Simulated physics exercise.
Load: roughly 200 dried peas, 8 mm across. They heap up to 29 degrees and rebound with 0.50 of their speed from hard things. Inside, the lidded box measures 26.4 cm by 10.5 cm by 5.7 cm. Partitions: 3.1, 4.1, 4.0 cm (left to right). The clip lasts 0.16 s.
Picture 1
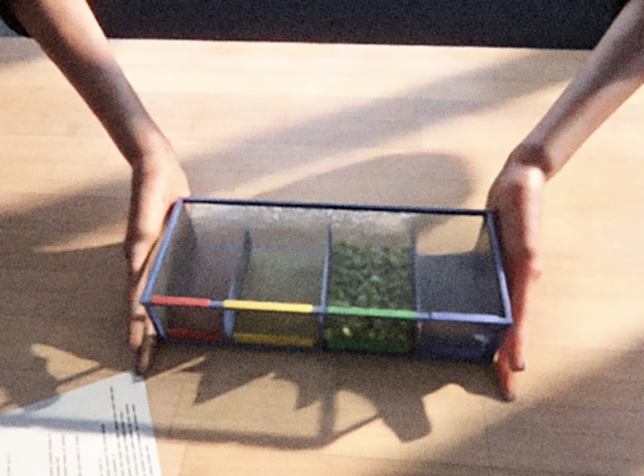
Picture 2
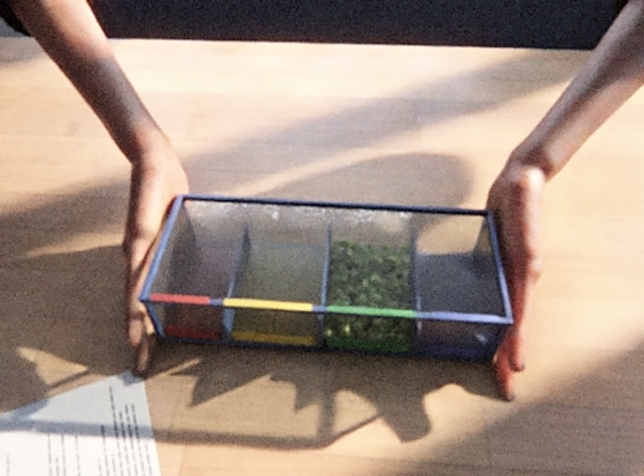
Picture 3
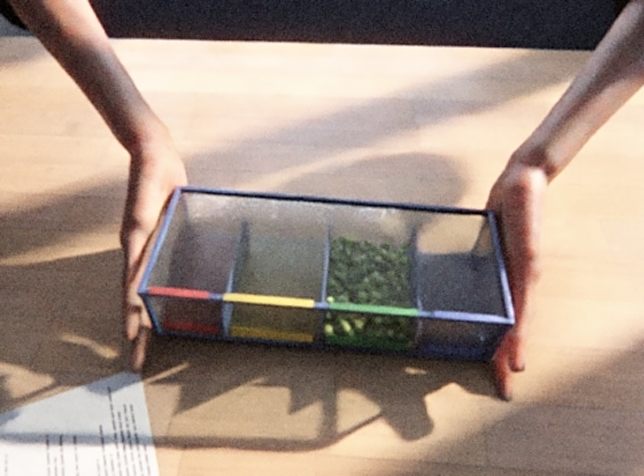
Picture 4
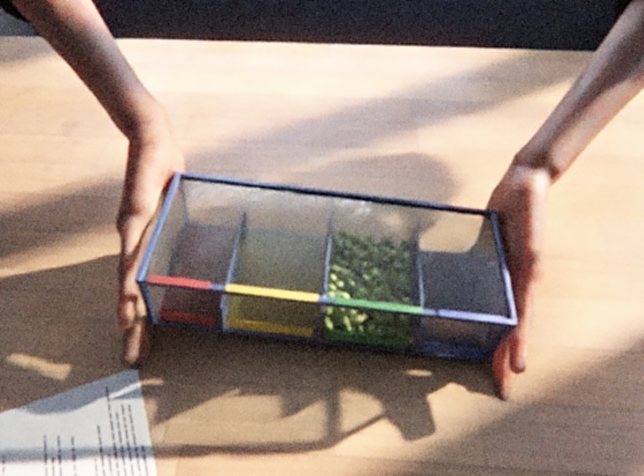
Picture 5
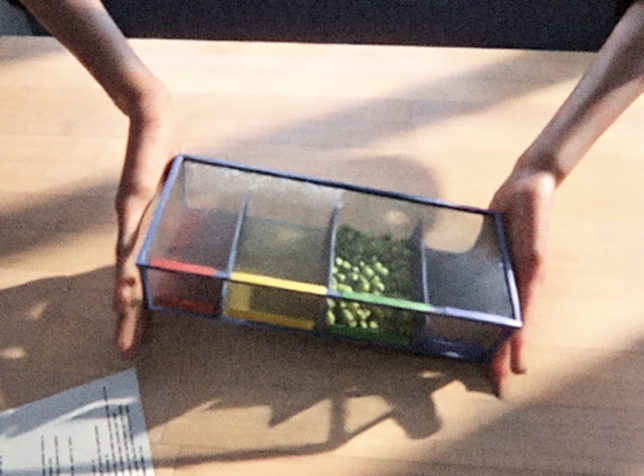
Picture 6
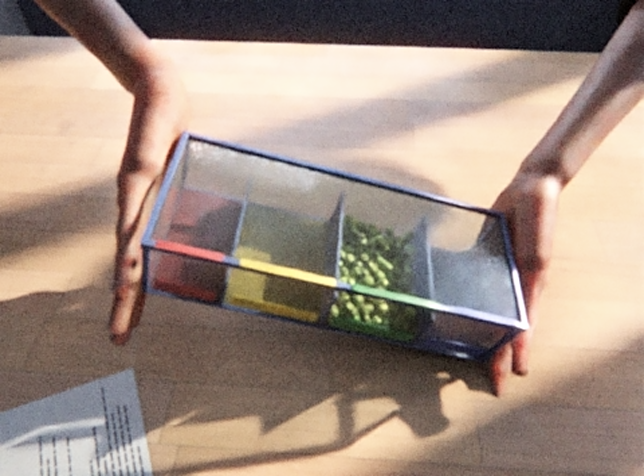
At the start, two hands hold a clear lidded box level above a wooden table, with green peas in its green-marked section, third from the left. The left hand then raises its end, gradually tilting the box down toward the right, while the peas stay within their section.
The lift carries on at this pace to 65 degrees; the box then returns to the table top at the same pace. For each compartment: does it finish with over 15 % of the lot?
Red: Below, blue: Below, green: Above, yellow: Below.
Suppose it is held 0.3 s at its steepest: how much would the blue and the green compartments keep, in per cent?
Blue 5, green 95.
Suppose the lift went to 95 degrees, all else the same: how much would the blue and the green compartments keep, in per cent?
Then: Blue 45; green 55.
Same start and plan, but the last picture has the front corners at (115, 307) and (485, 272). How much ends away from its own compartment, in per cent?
It would be near 10 per cent.
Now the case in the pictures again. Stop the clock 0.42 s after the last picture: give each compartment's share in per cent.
Red 0, blue 0, green 100, yellow 0.
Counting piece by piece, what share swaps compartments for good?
Some 5 per cent.
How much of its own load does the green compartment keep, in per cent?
Some 90 per cent.
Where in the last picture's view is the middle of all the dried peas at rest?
Around (383, 299).
Then, 0.42 s after the last picture, tilt 64 degrees; green 100 %.
Then, 0.70 s after the last picture, tilt 26 degrees; blue 5 %, green 95 %.
Then, 1.08 s after the last picture, tilt 0 degrees; blue 5 %, green 95 %.
In the end, red 0 %, blue 5 %, green 95 %, yellow 0 %.
